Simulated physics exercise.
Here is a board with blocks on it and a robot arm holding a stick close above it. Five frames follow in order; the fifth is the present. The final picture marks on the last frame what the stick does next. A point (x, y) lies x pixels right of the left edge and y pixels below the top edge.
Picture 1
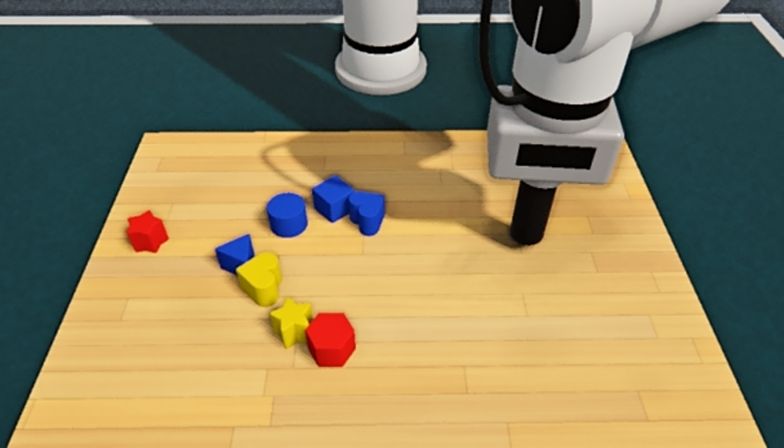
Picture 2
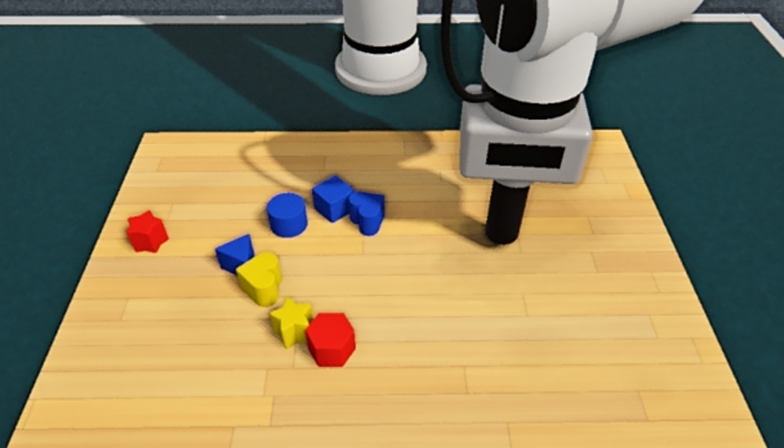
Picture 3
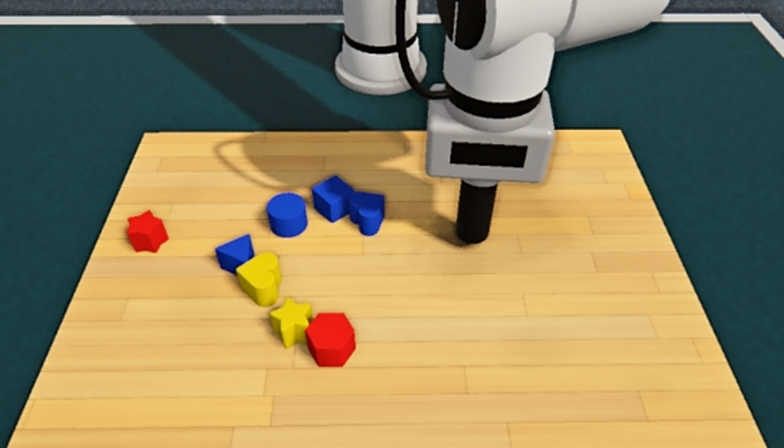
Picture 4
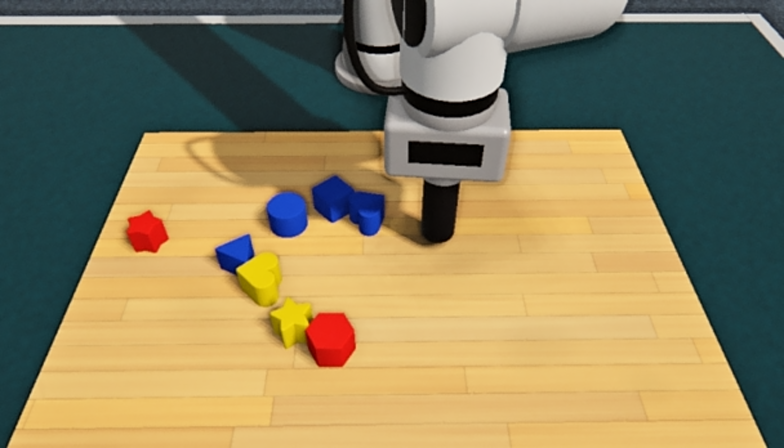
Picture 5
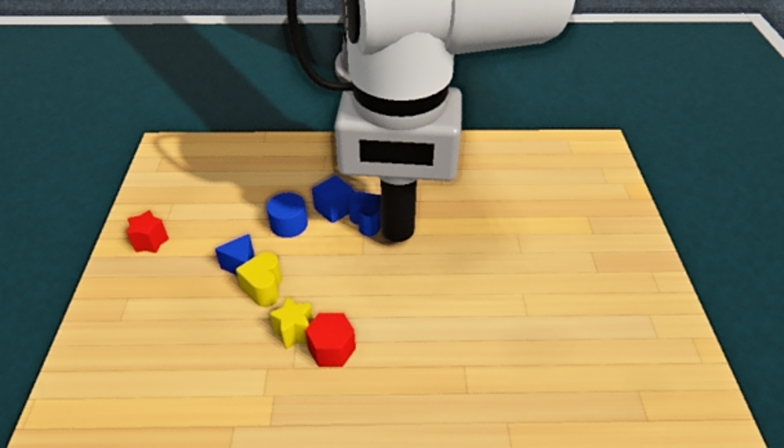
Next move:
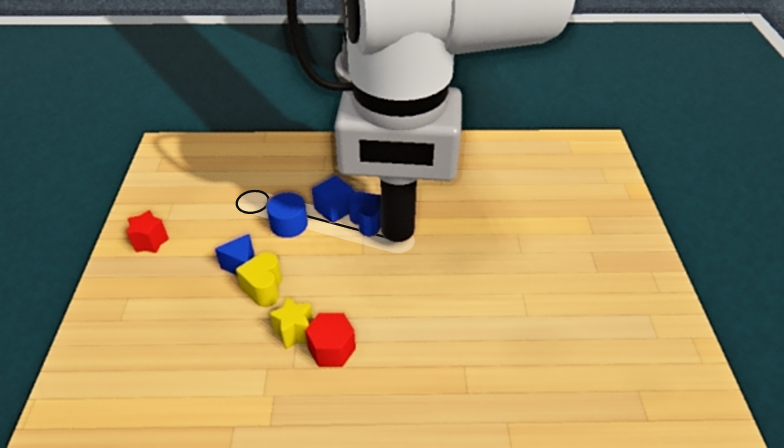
Robot arm sliding its black stick steadily left above a wooden board, nearing a blue heart block while the scattered blocks stay still.
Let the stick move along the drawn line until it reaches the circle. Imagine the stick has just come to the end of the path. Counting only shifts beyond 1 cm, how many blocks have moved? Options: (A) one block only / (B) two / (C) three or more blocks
That would be C.
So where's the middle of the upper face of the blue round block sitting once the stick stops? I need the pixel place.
Expect it around (237, 207).
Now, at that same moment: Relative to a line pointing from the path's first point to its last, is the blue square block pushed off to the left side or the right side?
It's pushed right.
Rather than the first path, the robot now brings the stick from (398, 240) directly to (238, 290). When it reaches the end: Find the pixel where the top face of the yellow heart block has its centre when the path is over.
The point I'd pick in the picture is (218, 297).
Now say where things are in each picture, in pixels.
The first frame shows stick's lower end at (526, 235); blue triangular piece at (236, 247); blue round block at (286, 204); blue square block at (333, 189); blue heart block at (367, 202).
The second frame shows stick at (501, 234); blocks still.
The third frame shows stick at (472, 233); blocks still.
The fourth frame shows stick at (437, 232); blocks still.
The fifth frame shows stick at (398, 231); blue triangular piece at (236, 247); blue round block at (286, 204); blue square block at (333, 189); blue heart block at (367, 202).
Drawn move, from (398, 240) to (253, 202).
The first path, step by step. One third of the way, stick at (346, 218); blue square block at (316, 172), turned 40° anticlockwise; blue heart block at (342, 185), turned 70° clockwise.
Two thirds of the way, stick at (297, 205); blue round block at (261, 205); blue square block at (311, 166), turned 50° anticlockwise; blue heart block at (337, 181), turned 90° clockwise.
At the end, stick at (251, 193); blue triangular piece still; blue round block at (237, 207); blue square block at (311, 166), turned 50° anticlockwise; blue heart block at (337, 181), turned 90° clockwise.
